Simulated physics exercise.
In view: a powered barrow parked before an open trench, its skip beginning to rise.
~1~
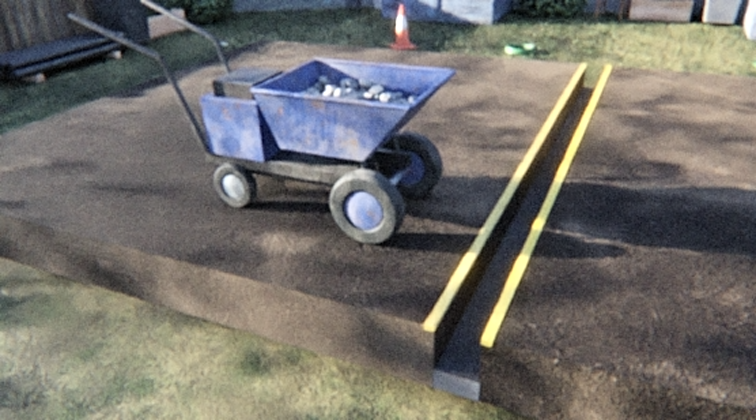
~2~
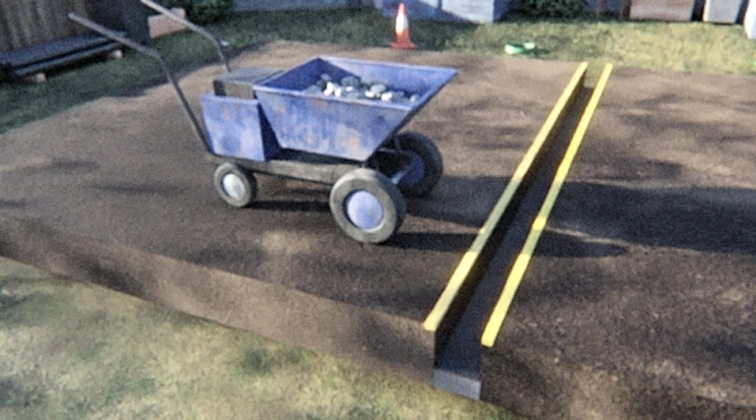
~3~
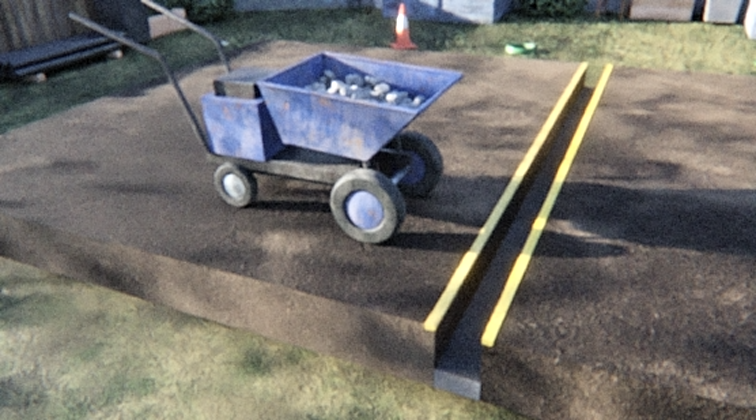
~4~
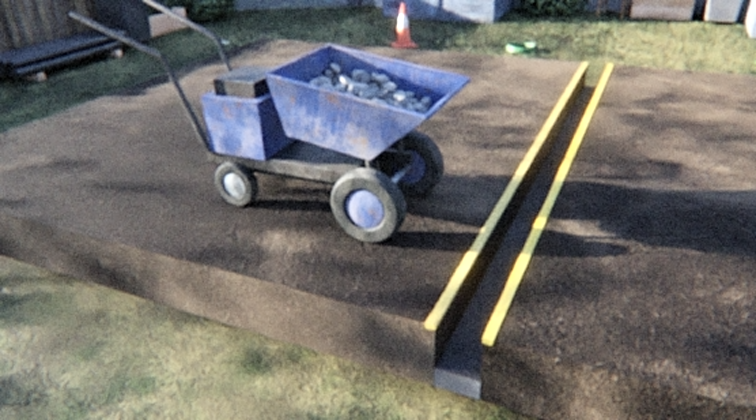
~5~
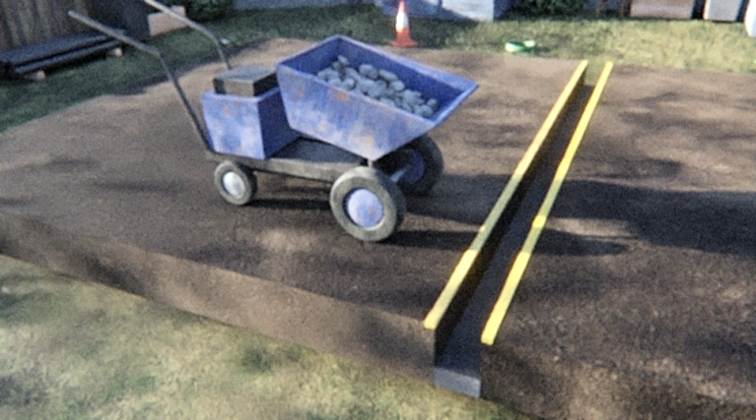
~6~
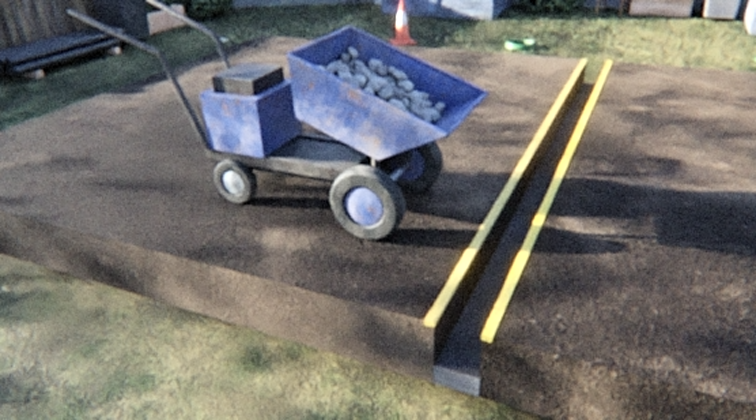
On a dirt platform beside a narrow trench, a parked blue barrow's stone-filled skip tilts rightward.
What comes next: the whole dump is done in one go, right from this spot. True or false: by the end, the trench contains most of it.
True.
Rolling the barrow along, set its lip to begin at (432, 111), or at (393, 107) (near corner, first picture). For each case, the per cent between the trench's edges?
Some 10 in a hundred, then some 80 in a hundred.
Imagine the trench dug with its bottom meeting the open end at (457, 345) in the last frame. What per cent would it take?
The share would be around 40 per cent.
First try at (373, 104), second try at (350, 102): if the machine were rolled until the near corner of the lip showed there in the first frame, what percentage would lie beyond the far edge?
Position 1: Near 0 %; position 2: Near 0 %.
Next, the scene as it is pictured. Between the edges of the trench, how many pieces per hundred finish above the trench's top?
15 per cent, near enough.
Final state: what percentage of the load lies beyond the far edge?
It comes to 25 per cent or so.
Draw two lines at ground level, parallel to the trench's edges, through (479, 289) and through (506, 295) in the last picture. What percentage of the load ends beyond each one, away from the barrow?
Near 60 % and 30 %.
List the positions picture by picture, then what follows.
Lip of the skip at (409, 109), level; top of the load at (348, 96), broken stones; first edge of the trench at (452, 287); far edge at (506, 299), the trench under half as wide as the skip, and about as deep as wide, in the first picture.
Lip of the skip at (412, 109), level; top of the load at (333, 98), in the second picture.
Lip of the skip at (417, 113), tipped barely; top of the load at (337, 95), in the third picture.
Lip of the skip at (426, 118), tipped a little; top of the load at (343, 91), in the fourth picture.
Lip of the skip at (436, 125), tipped a little; top of the load at (343, 88), in the fifth picture.
Lip of the skip at (447, 135), tipped clearly; top of the load at (343, 71); first edge of the trench at (453, 282); far edge at (506, 295), in the sixth picture.
Soon, skip tipped steeply; all in the skip.
A while on, skip tipped right over; most in the skip; a small part in or heaped over the trench; a small part beyond it; a stray few falling.
Towards the end, skip tipped right over; a small part in the skip; about half in or heaped over the trench; about a quarter beyond it.
Finally, skip tipped right over; a small part in the skip; about two thirds in or heaped over the trench; about a quarter beyond it.
